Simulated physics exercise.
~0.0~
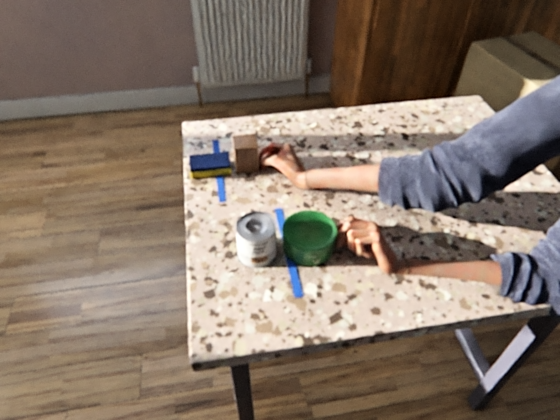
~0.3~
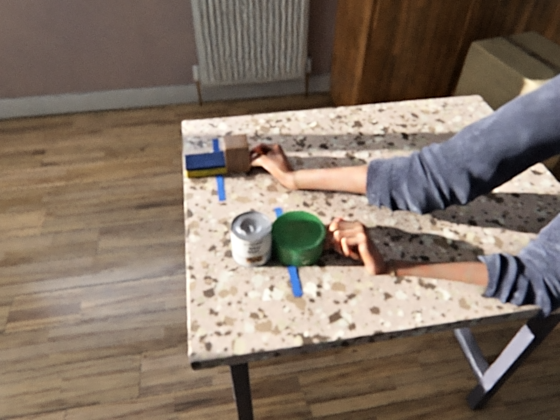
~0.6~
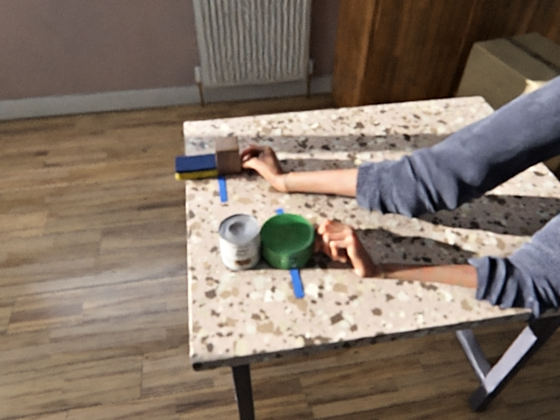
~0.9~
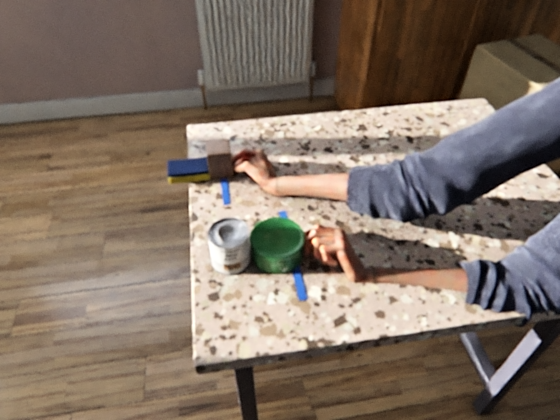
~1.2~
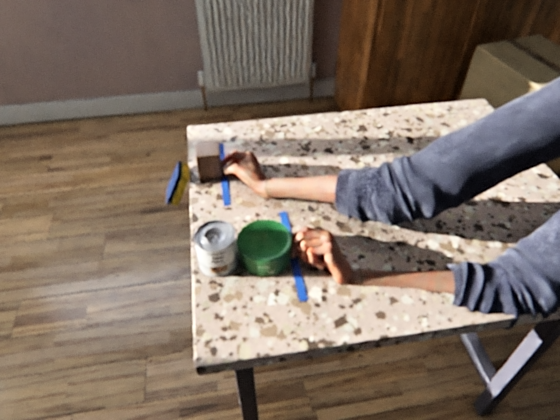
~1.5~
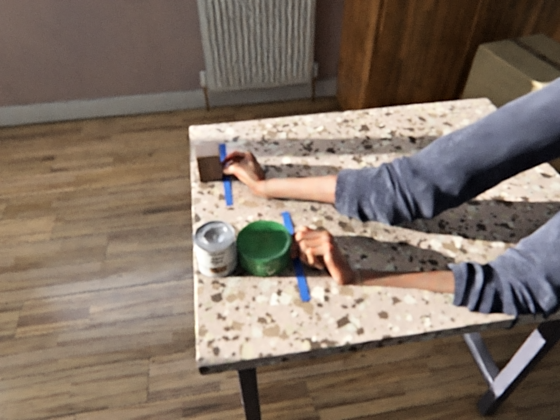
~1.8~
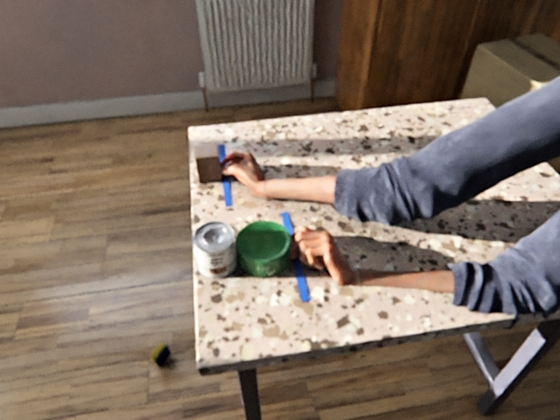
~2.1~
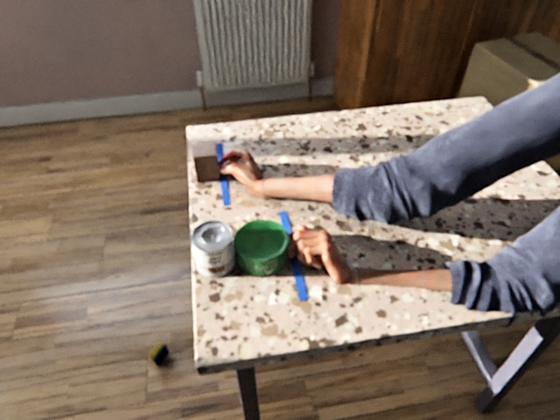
A yellow sponge, pushed left by a block, falls off the table; two cans stay on.
